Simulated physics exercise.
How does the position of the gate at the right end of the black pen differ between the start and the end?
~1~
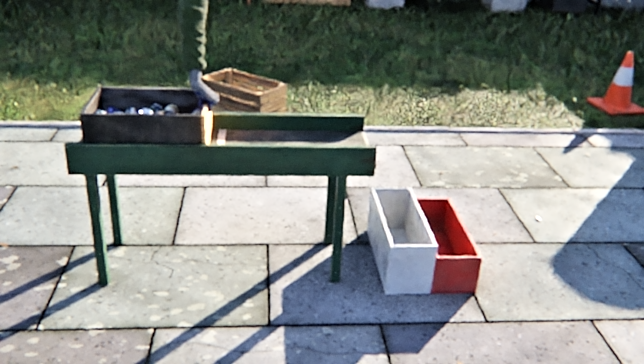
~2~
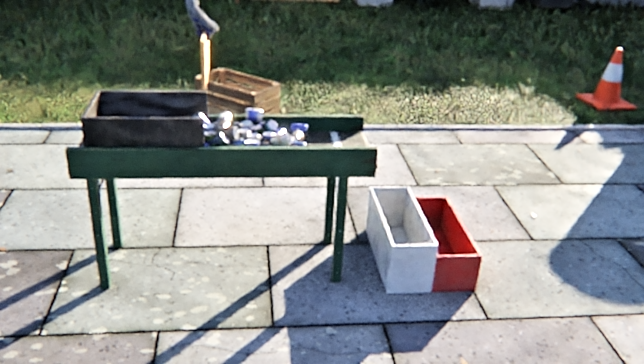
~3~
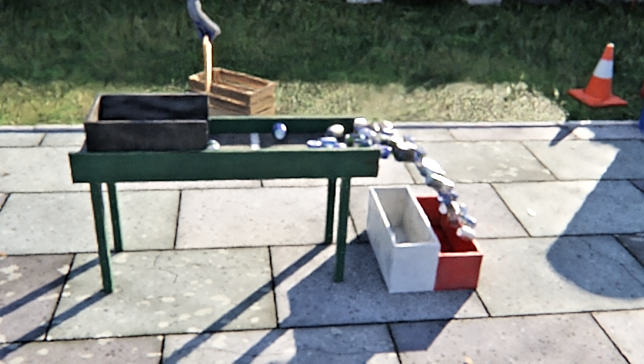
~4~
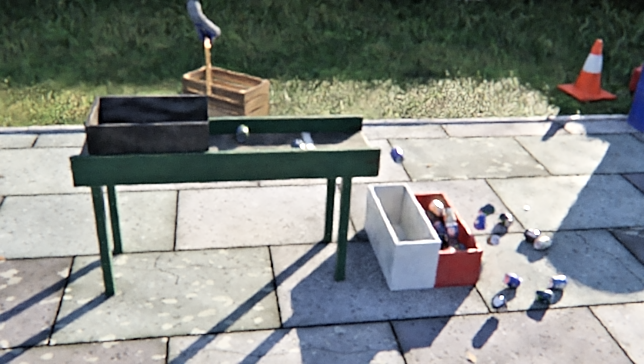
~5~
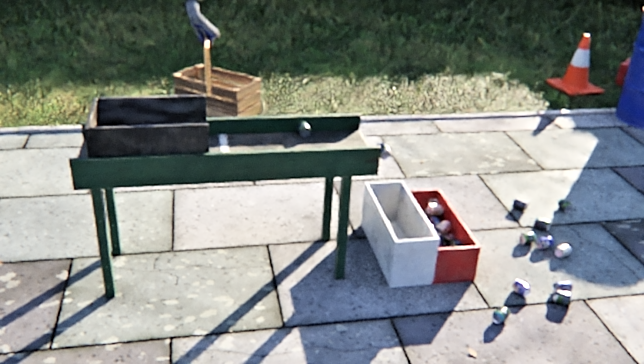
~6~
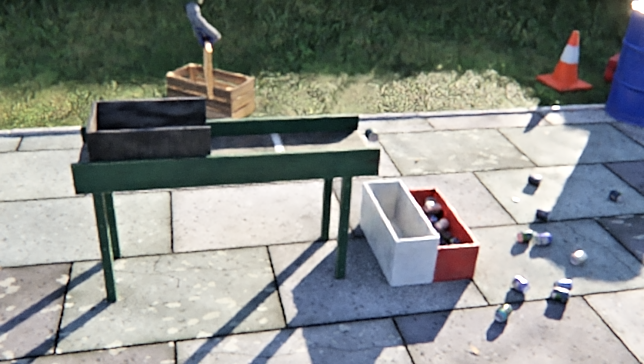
At the start the gate is down at the pen's right end, closing it off. At the end it is held up above the pen by the gloved hand, leaving the way onto the belt open.
